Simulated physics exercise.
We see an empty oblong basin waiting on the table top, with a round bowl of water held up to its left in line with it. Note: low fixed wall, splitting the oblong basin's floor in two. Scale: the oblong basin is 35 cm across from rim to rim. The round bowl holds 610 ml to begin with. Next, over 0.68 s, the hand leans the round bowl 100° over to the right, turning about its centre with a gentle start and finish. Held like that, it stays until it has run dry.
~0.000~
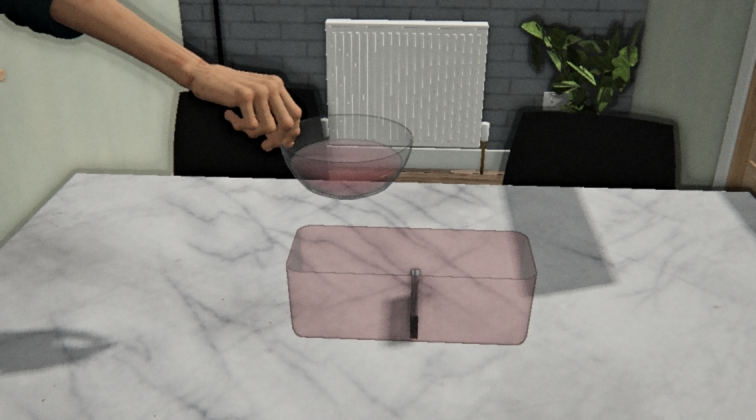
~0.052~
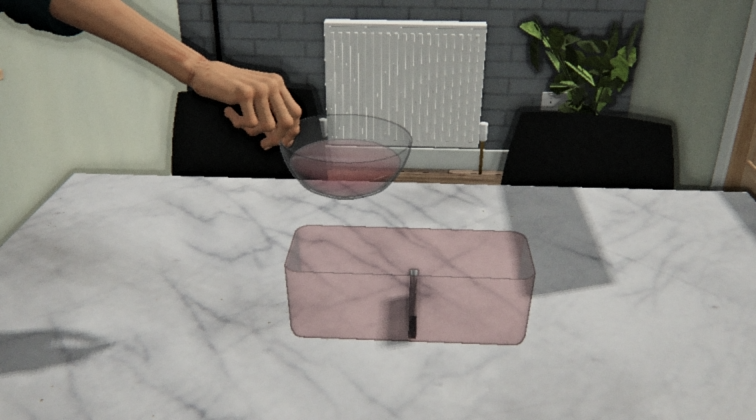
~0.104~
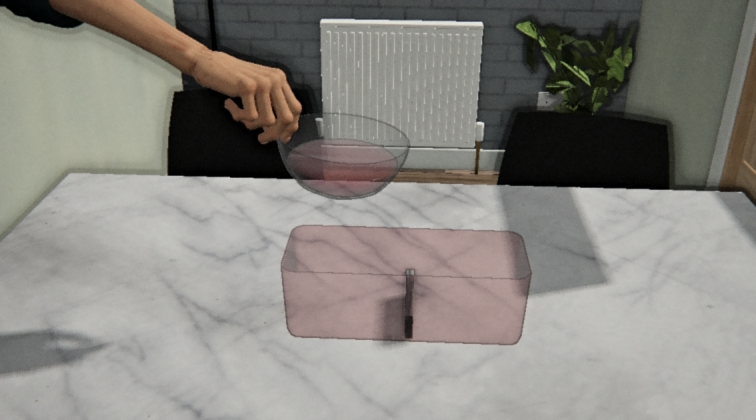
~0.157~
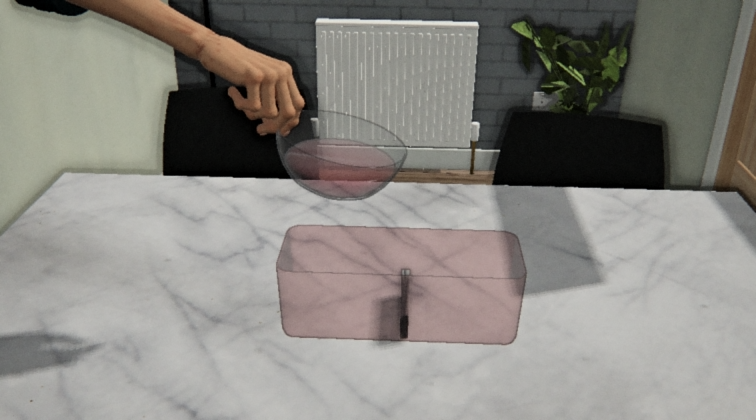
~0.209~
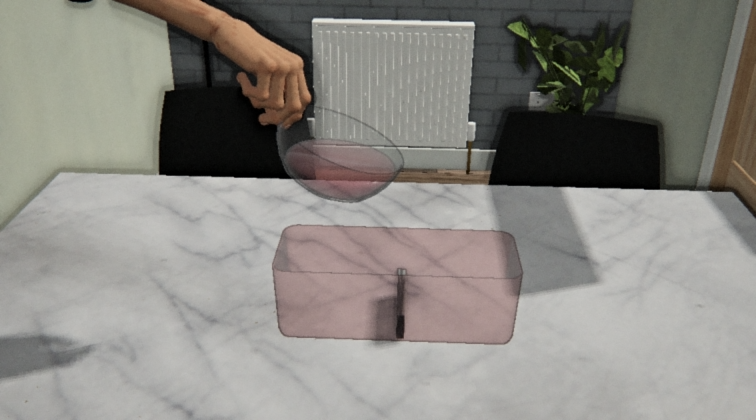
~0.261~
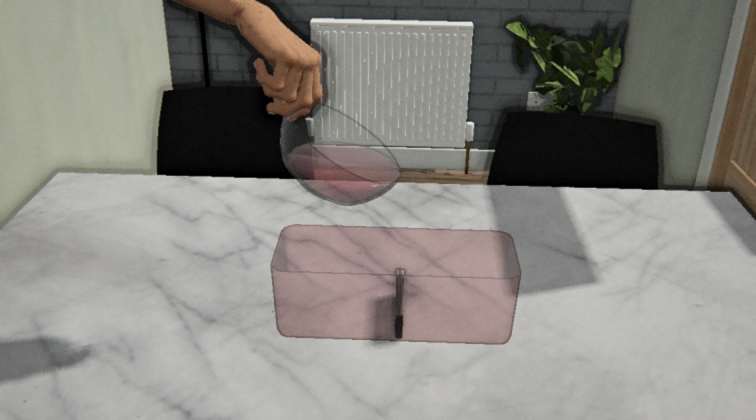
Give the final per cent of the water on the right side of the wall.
The right side ends with about 70 per cent.
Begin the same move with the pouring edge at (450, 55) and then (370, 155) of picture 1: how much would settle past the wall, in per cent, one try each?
Roughly 80 per cent the first time and 20 per cent the second.
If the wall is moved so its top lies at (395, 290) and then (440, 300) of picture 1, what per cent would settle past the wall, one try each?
In turn about 85 and 40 per cent.
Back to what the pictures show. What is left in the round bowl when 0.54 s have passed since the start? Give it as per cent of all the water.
16 %.
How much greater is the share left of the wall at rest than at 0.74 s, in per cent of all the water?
Change: Approx. 5 %.
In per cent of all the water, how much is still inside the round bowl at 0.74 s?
What remains is about 0 percent of it all.
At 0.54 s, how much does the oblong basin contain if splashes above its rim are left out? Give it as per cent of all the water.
Roughly 46 per cent.
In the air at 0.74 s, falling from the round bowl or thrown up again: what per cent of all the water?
In-air share: About 4 %.
By 0.54 s the tilt is 89° and 15 per cent is still to pour, 0 is left of the wall and 46 right of it.
By 0.74 s the tilt is 100° and 0 per cent is still to pour, 24 is left of the wall and 72 right of it.
By 0.95 s the tilt is 100° and 0 per cent is still to pour, 29 is left of the wall and 69 right of it.
By 1.18 s the tilt is 100° and 0 per cent is still to pour, 29 is left of the wall and 70 right of it.
At rest 29 per cent lies left of the wall, 70 right of it and 1 outside.
